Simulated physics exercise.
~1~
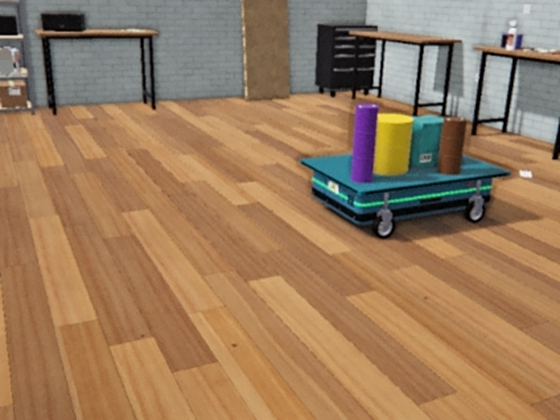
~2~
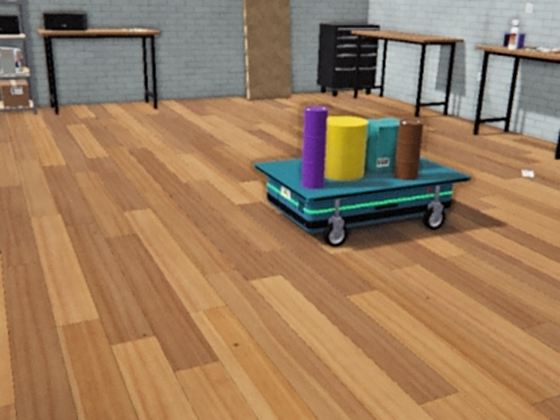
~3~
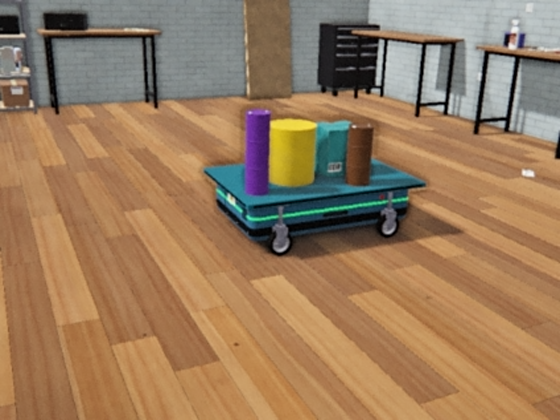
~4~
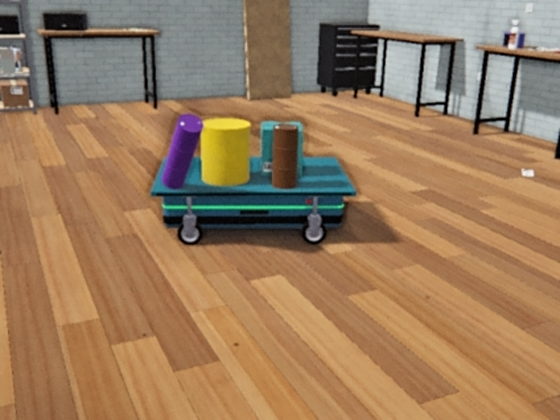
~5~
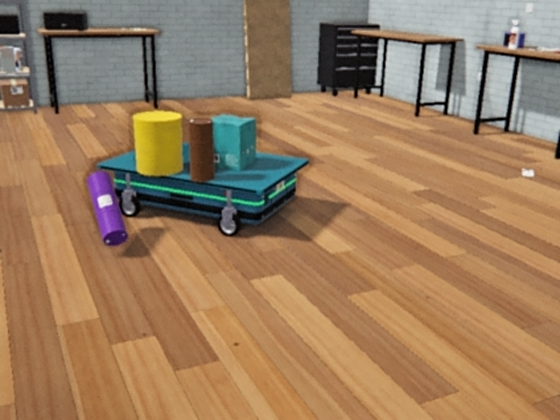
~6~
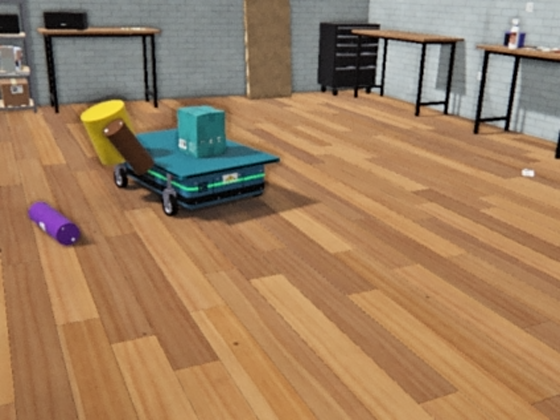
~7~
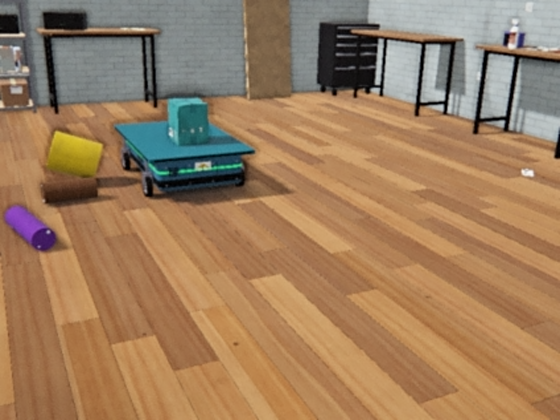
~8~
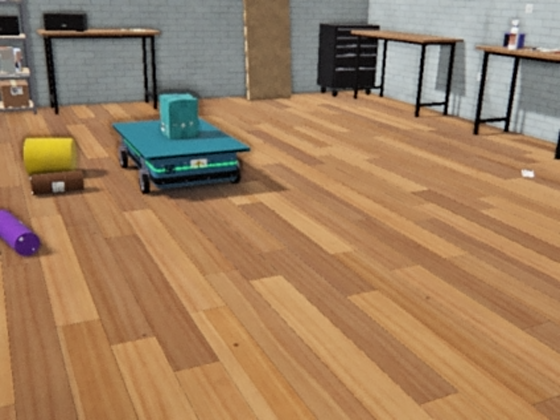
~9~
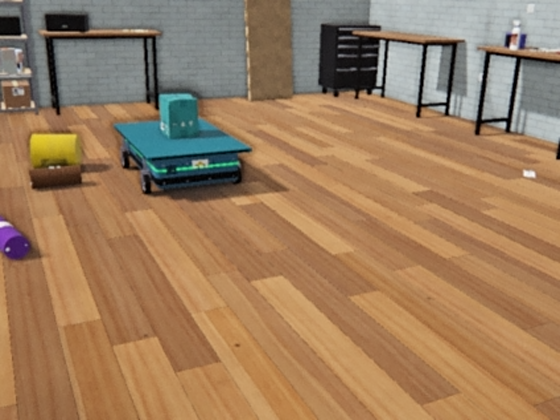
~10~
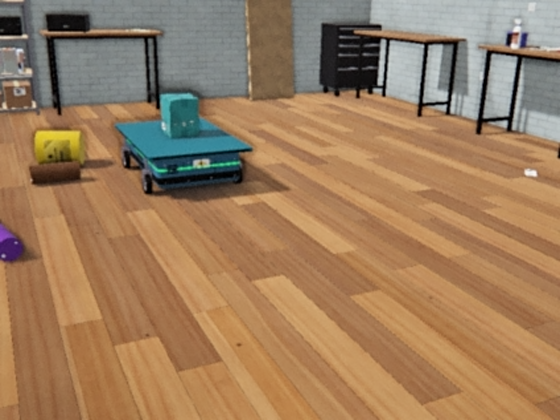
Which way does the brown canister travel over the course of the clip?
The brown canister travels to the left, first riding on the cart and then coming off it onto the floor.
